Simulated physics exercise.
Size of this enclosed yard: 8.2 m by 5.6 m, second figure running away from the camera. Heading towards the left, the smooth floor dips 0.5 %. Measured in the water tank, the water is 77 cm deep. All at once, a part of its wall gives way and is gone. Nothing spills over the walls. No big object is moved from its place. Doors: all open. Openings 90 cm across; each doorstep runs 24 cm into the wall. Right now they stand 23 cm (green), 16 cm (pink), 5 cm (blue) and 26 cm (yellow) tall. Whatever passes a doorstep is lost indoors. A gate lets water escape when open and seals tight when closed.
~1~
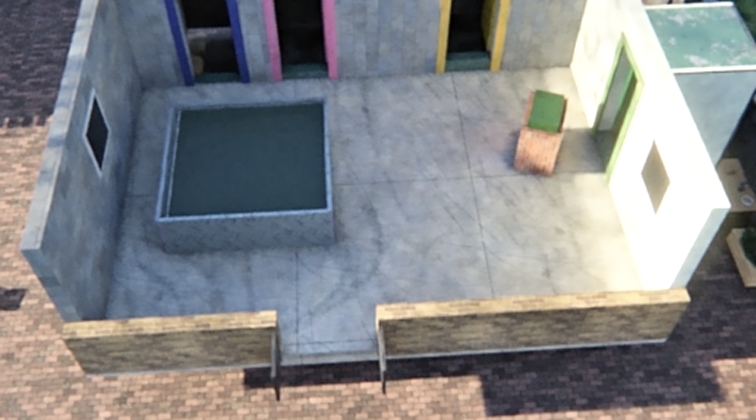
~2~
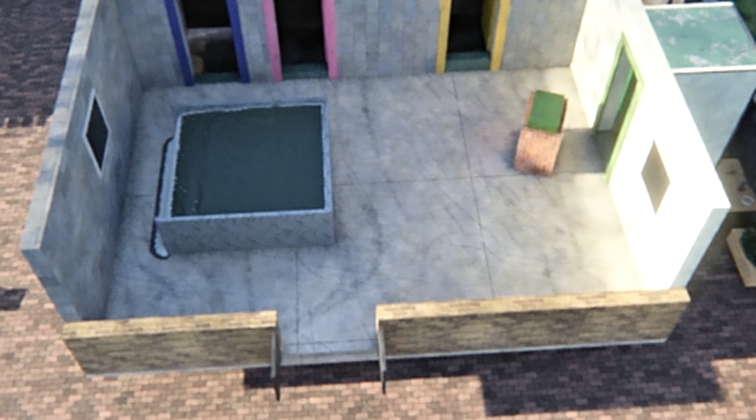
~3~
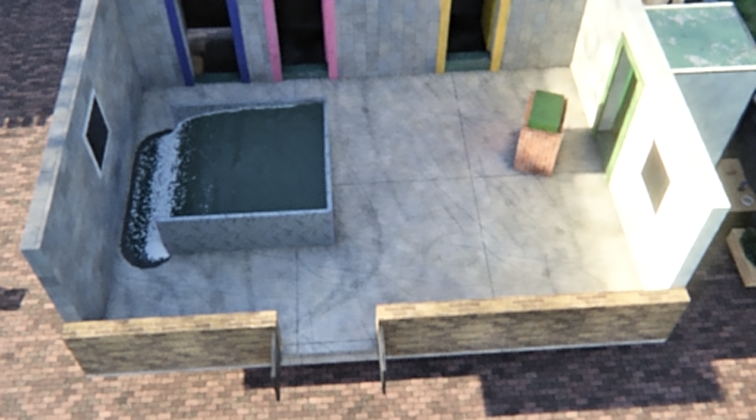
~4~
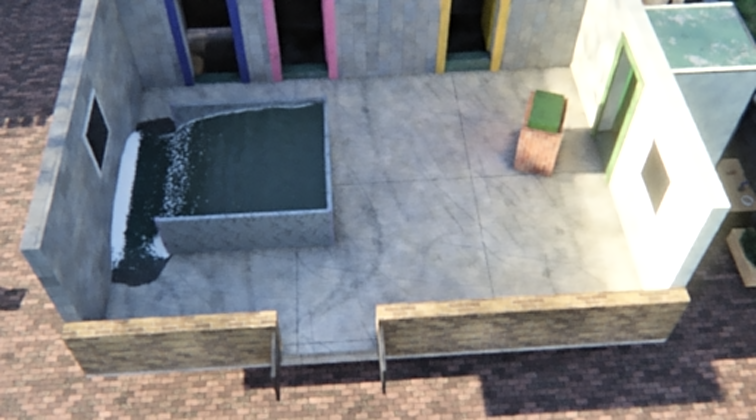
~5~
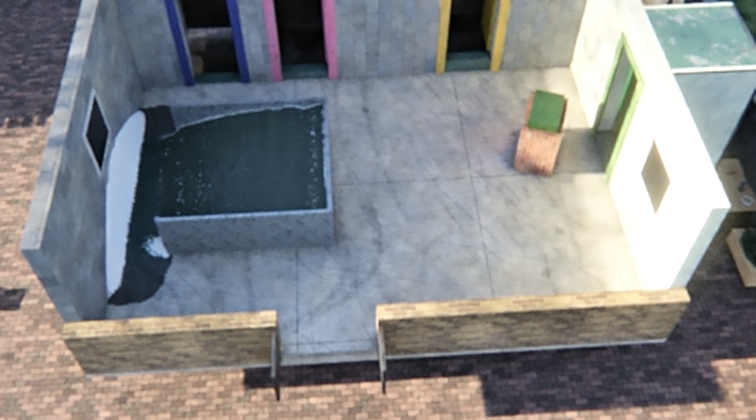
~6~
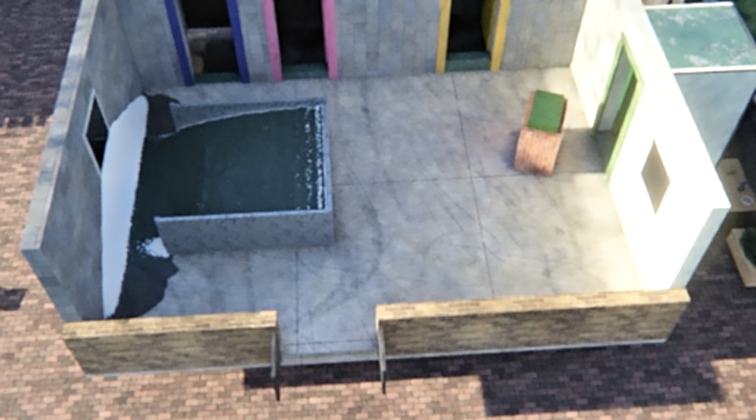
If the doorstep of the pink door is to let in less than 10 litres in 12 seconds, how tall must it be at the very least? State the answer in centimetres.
At the very least, close to 5 cm.
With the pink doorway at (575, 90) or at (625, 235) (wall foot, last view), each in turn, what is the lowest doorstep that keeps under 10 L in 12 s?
About 15 cm for the first and 13.5 cm for the second.
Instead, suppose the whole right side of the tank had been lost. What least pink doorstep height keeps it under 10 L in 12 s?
Some 8.0 cm.
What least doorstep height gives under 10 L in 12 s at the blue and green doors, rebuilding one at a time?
About 27 cm at blue and 14.0 cm at green.
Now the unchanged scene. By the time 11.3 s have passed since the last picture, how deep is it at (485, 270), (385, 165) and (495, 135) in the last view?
Close to 10, 10 and 10 cm deep.
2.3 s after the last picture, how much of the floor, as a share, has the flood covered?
The wet part is about 50 per cent.
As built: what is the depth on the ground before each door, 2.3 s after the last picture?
Depths in cm - green: 0, pink: 8, blue: 18, yellow: 0.
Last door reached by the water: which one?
Green.
Then, 0.7 s after the last picture water covers 15 % of the floor, deepest (62 cm) near (135, 206); it has not reached the pink door.
Then, 2.3 s after the last picture water covers 50 % of the floor, deepest (41 cm) near (104, 330); 8 cm at the pink door, 0 litres in over its 16 cm doorstep.
Then, 11.3 s after the last picture water covers 100 % of the floor, deepest (16 cm) near (339, 186); 3 cm at the pink door, 0 litres in over its 16 cm doorstep.
At the pink door as built, the water peaked near 9 cm, 2.5 s after the last picture.
Run again over the same 12 s with other heights there, 13 litres in over 4.5 cm, 7 litres over 5.5 cm. The limit of 10 litres is kept from about 5 cm up.
